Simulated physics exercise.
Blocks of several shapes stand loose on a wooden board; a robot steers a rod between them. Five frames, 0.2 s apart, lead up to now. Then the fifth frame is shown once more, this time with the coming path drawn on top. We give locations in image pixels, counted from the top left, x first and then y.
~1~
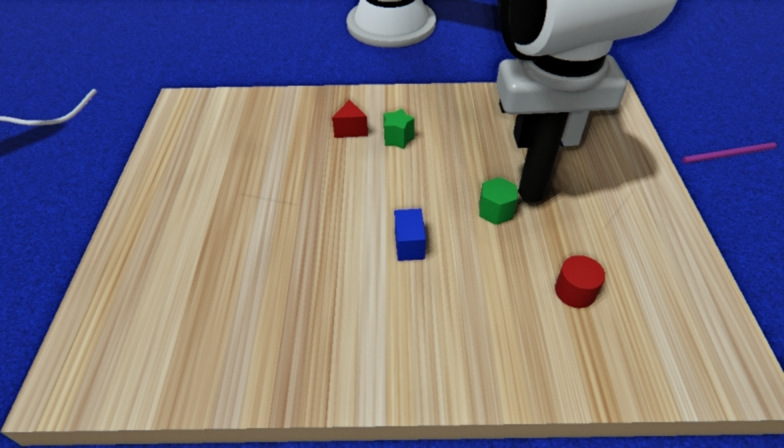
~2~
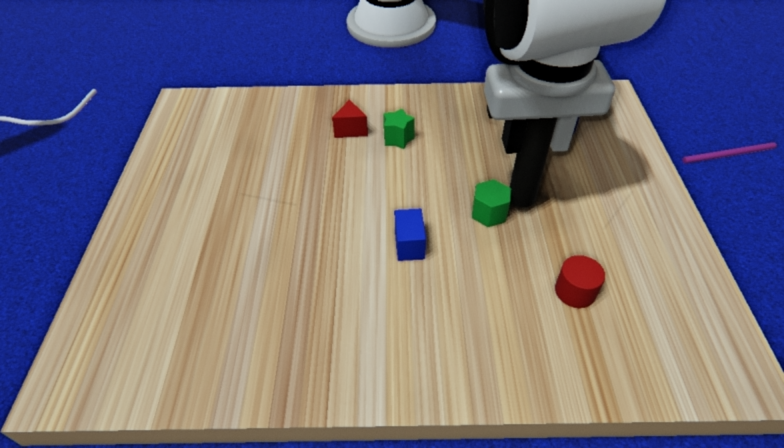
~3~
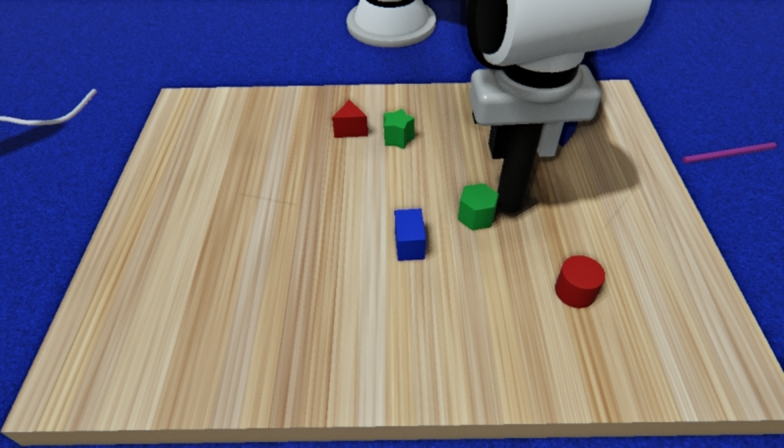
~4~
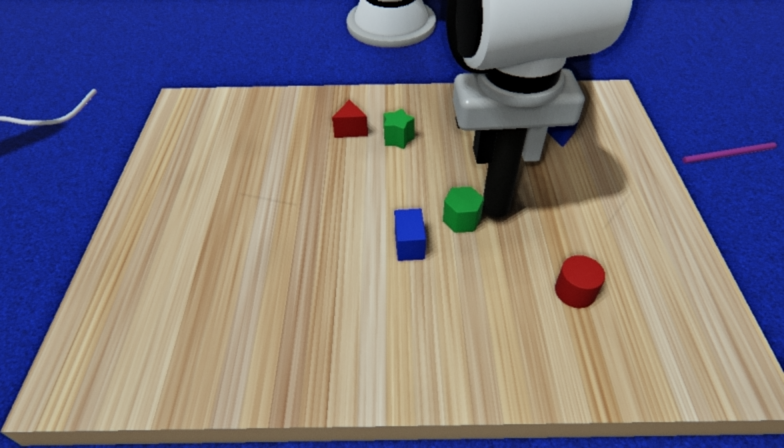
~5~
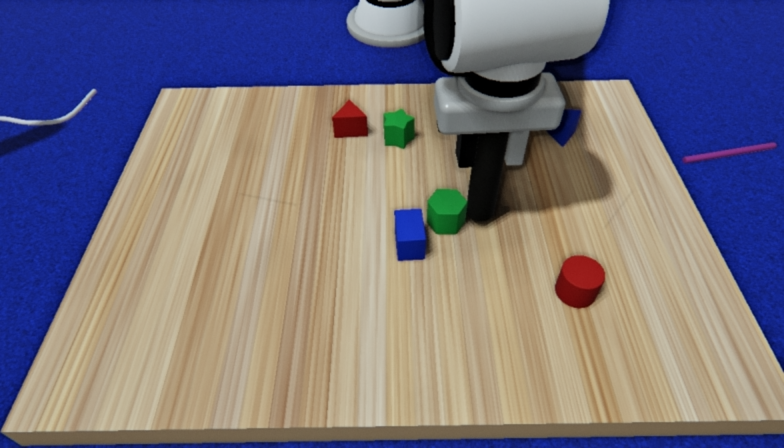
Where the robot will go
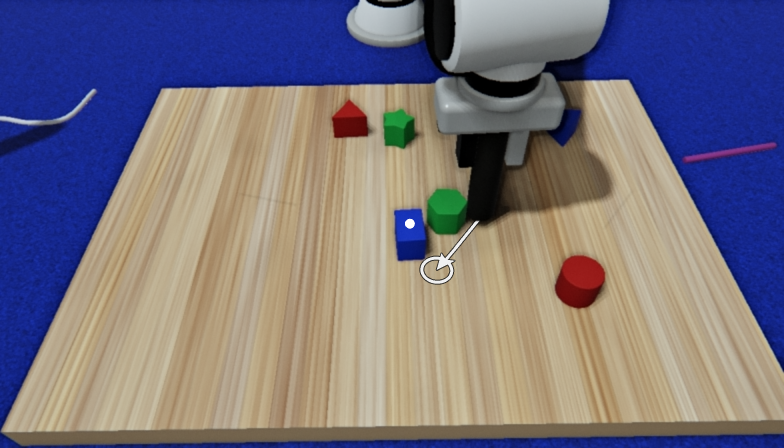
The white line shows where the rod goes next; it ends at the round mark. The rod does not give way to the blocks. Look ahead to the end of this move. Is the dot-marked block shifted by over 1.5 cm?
No
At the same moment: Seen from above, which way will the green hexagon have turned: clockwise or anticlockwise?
From above, clockwise.
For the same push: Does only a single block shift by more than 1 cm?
Answer: Yes.
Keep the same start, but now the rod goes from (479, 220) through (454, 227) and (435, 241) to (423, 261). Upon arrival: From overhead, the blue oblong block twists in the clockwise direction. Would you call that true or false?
That statement is not accurate.
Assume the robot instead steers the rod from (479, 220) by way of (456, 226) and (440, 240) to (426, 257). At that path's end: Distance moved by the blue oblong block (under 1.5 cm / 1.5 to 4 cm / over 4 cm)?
It travels between 1.5 and 4 cm.
The drawn path runs from (479, 220) directly to (437, 270); the dot is on the blue oblong block.
On the path given first. Halfway along, rod (460, 236); blue oblong block (406, 223), turned 15° anticlockwise; green hexagon (434, 207), turned 60° clockwise.
At the end, rod (437, 262); blue oblong block (406, 223), turned 15° anticlockwise; green hexagon (434, 208), turned 60° clockwise.
